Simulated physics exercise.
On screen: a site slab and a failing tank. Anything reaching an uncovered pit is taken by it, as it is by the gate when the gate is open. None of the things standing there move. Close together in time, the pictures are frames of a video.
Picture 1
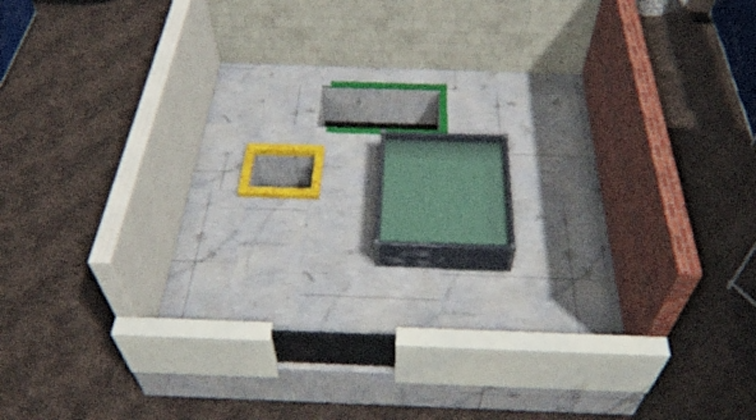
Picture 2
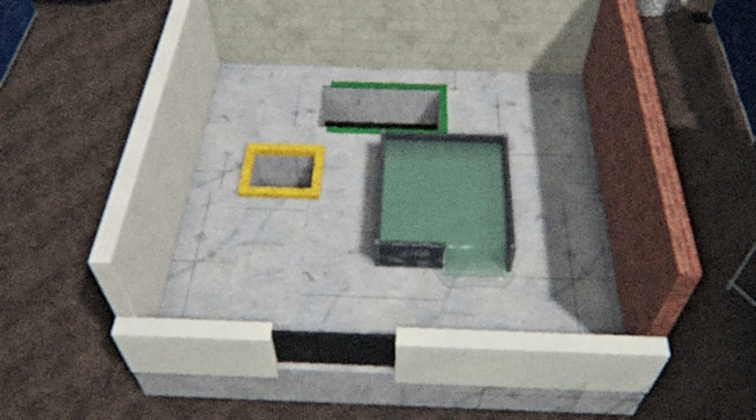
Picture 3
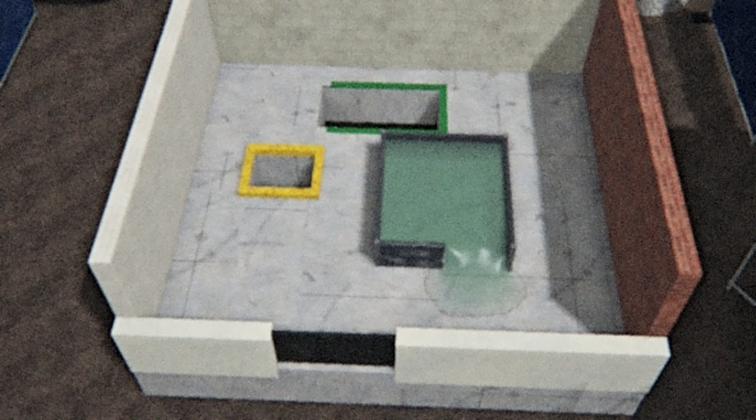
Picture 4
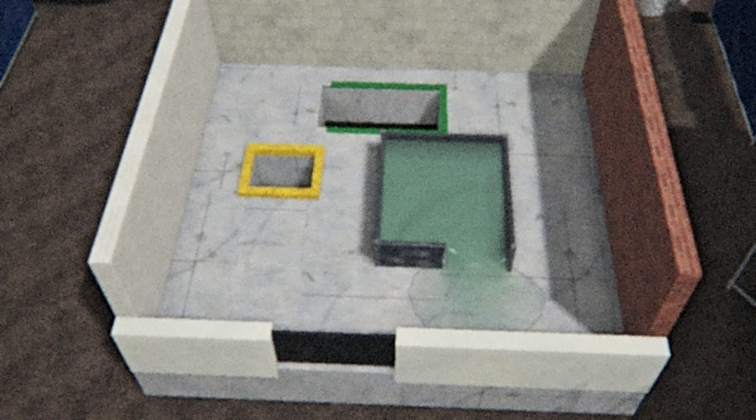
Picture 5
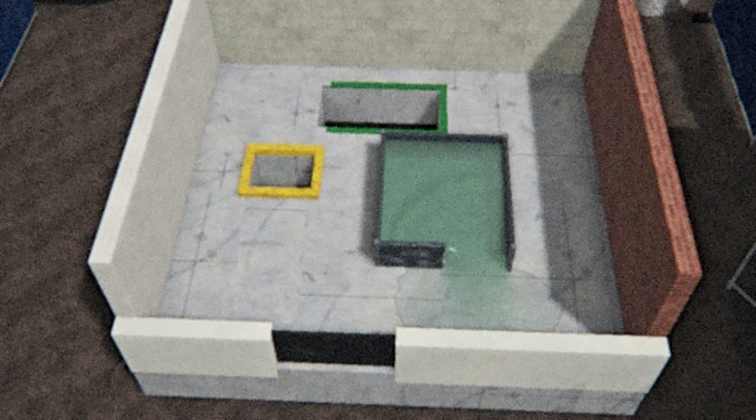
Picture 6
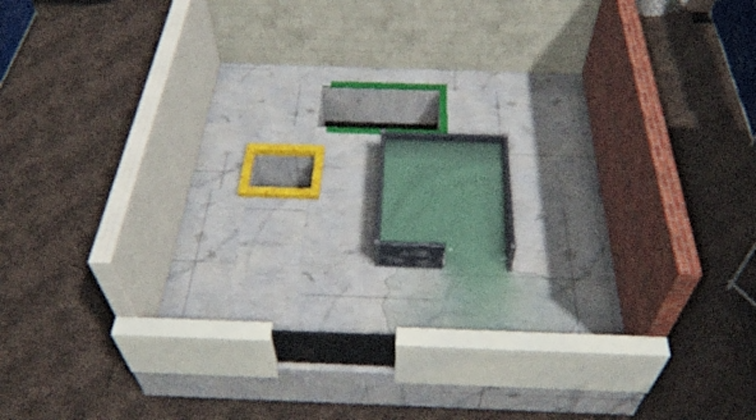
A dark-walled tank of green water sits right of centre on a pale, walled slab, seen from above by a still camera. A yellow-rimmed opening lies to the left, a green-edged one behind, a brick-red wall stands at right, and a dark gap breaks the low front wall. The tank's front right section opens, and water pours out, spreading forward across the floor in a thin, pale green sheet.
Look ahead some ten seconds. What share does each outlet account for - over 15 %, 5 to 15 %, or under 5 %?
At the end, the gate fails to reach five per cent; the green pit lies in the five-to-fifteen range; the yellow pit fails to reach five per cent.
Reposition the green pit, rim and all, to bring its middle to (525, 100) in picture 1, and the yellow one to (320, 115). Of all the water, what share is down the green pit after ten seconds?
Green: 25 %.
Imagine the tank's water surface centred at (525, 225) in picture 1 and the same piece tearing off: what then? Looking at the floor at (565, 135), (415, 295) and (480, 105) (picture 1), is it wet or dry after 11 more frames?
Location one: Bone dry; location two: Soaked; location three: Bone dry.
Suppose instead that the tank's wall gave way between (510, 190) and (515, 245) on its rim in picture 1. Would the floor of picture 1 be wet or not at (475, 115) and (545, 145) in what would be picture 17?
Waterless, submerged.
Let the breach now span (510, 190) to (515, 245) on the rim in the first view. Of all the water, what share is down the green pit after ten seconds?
For green, it comes to 15 percent.
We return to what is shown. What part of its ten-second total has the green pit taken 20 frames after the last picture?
Some 0 in a hundred.
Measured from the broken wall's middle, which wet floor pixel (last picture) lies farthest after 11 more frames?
I would point to (221, 349).
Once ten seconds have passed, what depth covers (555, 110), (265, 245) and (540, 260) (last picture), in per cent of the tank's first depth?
Taking the places in turn, I get roughly 16, 10 and 6 percent.
A moment on, water covers 15 % of the floor; the gate 0 %, the green pit 0 %, the yellow pit 0 %.
Next, water covers 25 % of the floor; the gate 0 %, the green pit 0 %, the yellow pit 0 %.
Then, water covers 55 % of the floor; the gate 0 %, the green pit 0 %, the yellow pit 0 %.
Later, water covers 75 % of the floor; the gate 0 %, the green pit 0 %, the yellow pit 0 %.
In the end, water covers 95 % of the floor; the gate 0 %, the green pit 11 %, the yellow pit 0 %.
